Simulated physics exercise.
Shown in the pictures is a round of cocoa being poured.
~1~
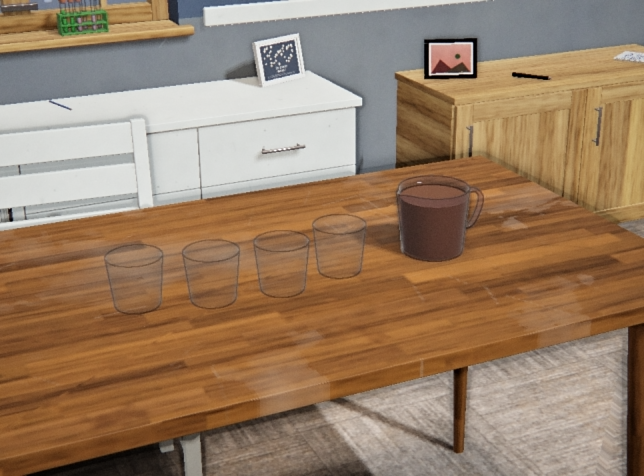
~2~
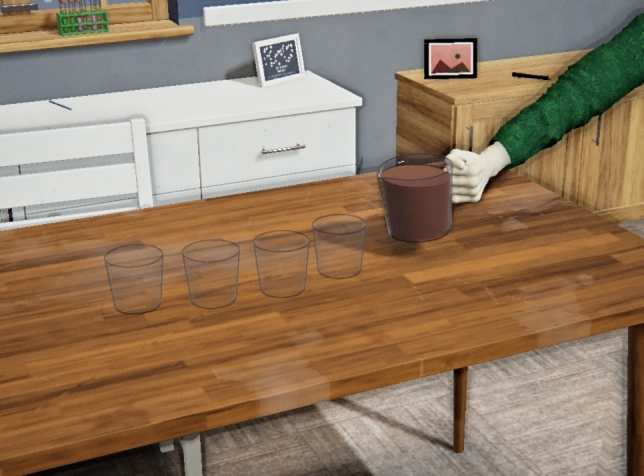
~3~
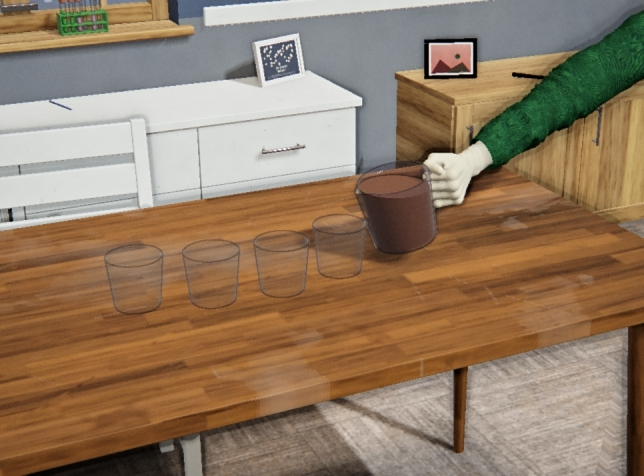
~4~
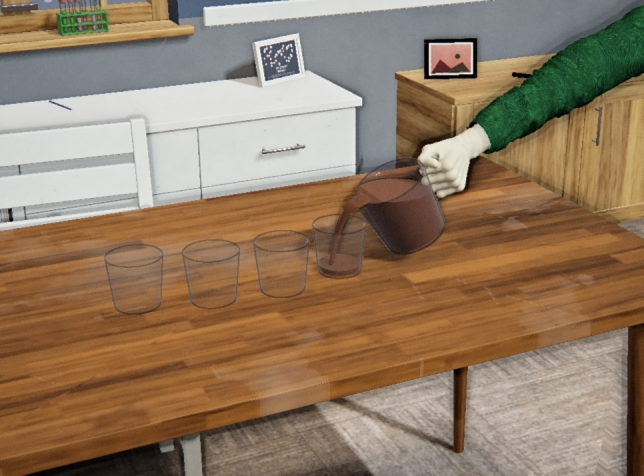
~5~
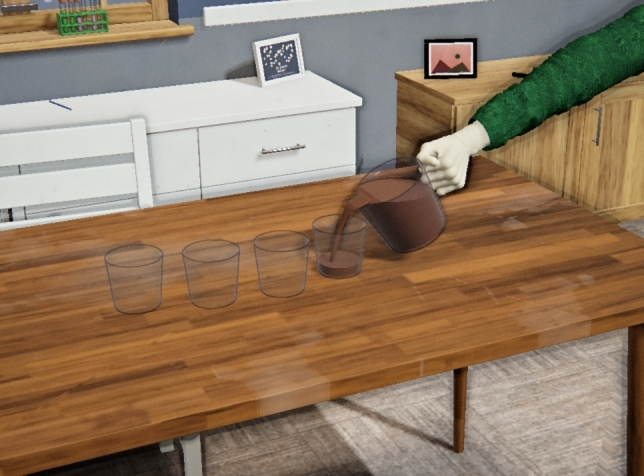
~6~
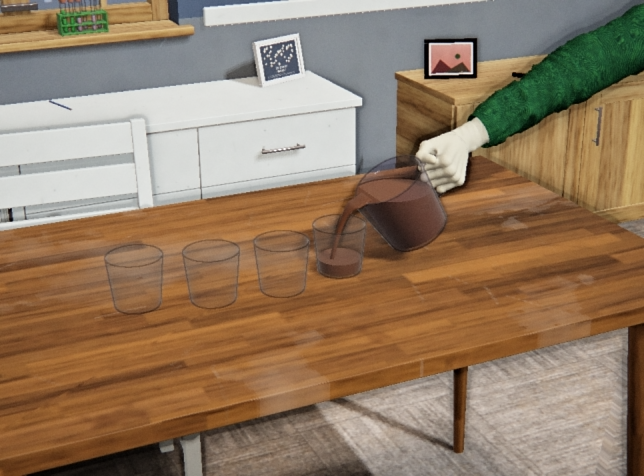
A green-sleeved arm lifts a jug of cocoa, tilts it, and pours into the rightmost tumbler.
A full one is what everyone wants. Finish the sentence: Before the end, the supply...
Before the end, the supply is used up.
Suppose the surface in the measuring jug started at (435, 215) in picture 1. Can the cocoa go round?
From that start, the supply doesn't stretch.
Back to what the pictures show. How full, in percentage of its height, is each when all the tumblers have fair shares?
I'd expect each to reach near 65 in a hundred.
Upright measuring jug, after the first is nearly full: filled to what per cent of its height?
Roughly 55 %.
Next, the first is about half full.
After that, the first is done and the measuring jug has about two thirds of its load.
Finally, the measuring jug is empty with two filled and the next at about two thirds of a serving.
